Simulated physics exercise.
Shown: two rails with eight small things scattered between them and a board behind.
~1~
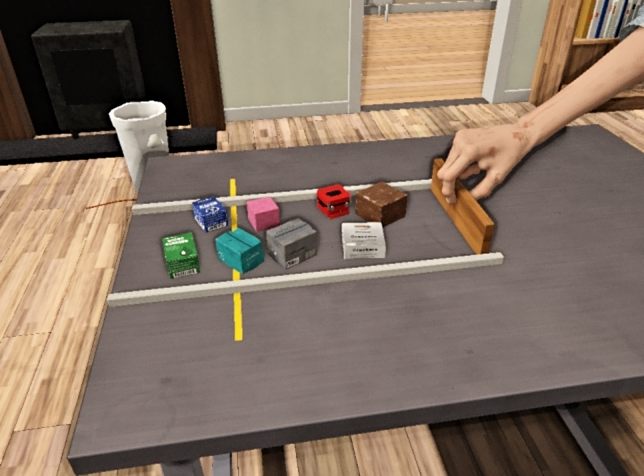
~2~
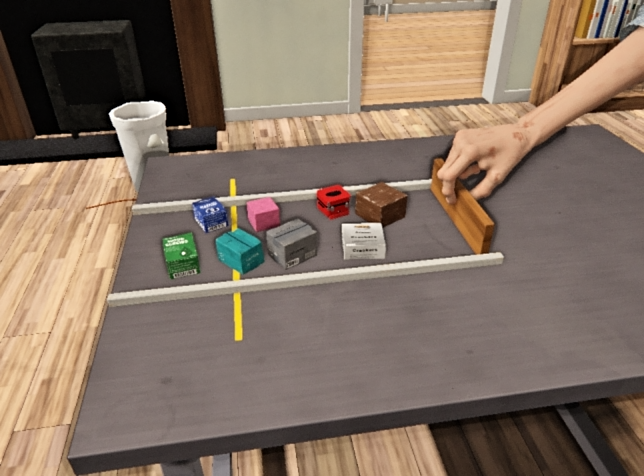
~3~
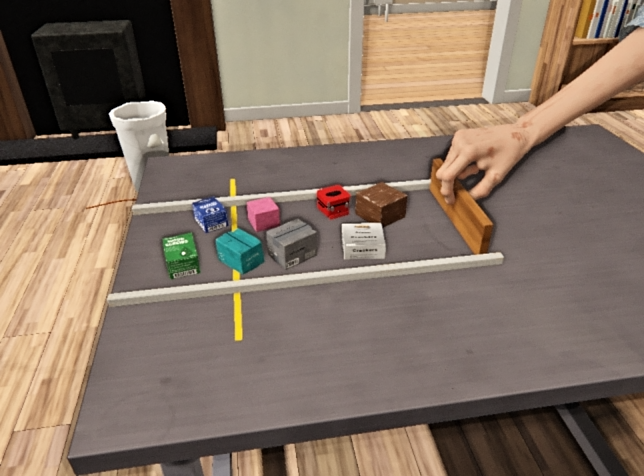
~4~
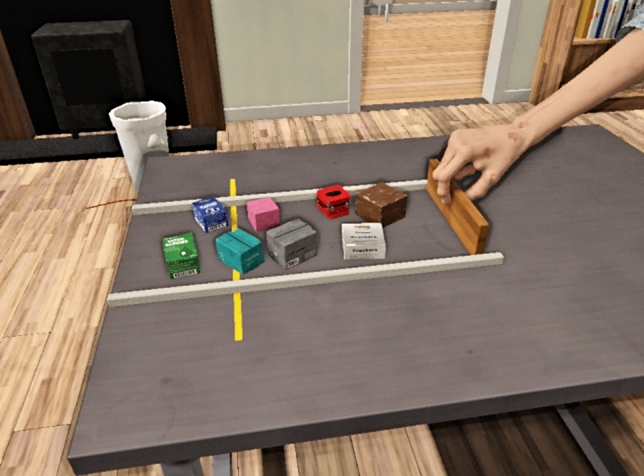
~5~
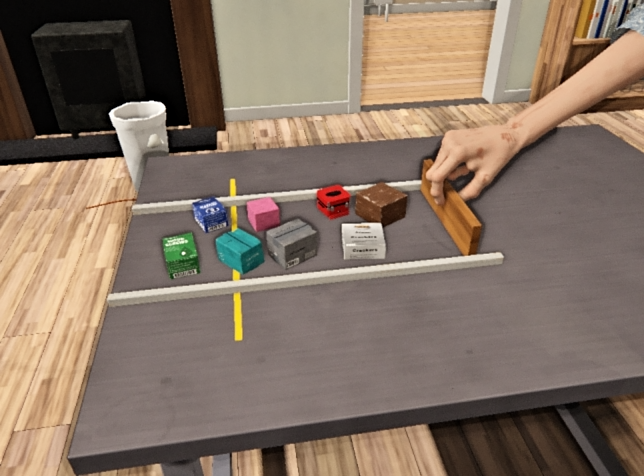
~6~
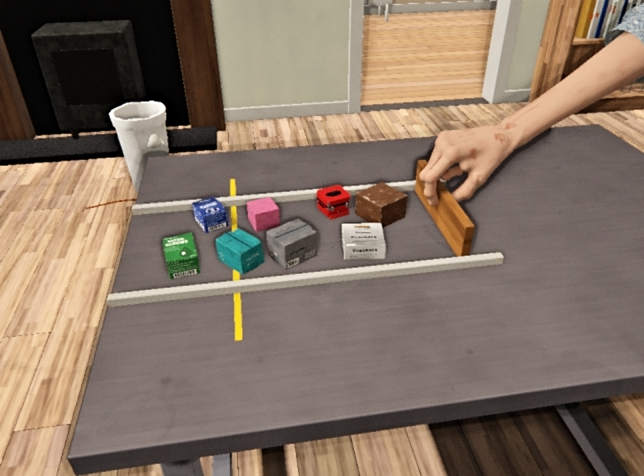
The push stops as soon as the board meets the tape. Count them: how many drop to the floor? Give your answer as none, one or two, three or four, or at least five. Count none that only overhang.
The count is one or two.
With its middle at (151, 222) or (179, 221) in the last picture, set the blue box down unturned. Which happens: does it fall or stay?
At the first spot it remains in place, and at the second it remains in place.
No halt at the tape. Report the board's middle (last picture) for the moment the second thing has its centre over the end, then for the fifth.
(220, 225) and (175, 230).
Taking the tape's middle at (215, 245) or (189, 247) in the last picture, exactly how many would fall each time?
On the floor, 2 then 3.
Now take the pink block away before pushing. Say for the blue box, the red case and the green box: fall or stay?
Well, the blue box is still there, the red case is still there, and the green box winds up down.
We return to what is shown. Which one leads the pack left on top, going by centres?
The turquoise box is foremost.
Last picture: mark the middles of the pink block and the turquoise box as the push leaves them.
First object about (182, 230); second object about (136, 256).
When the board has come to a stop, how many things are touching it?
2 of them.
A little later, none off yet; green box at rest near (181, 256); blue box at rest near (210, 214); turquoise box at rest near (240, 251).
When it is over, the number that fall off is one or two; down, green box.
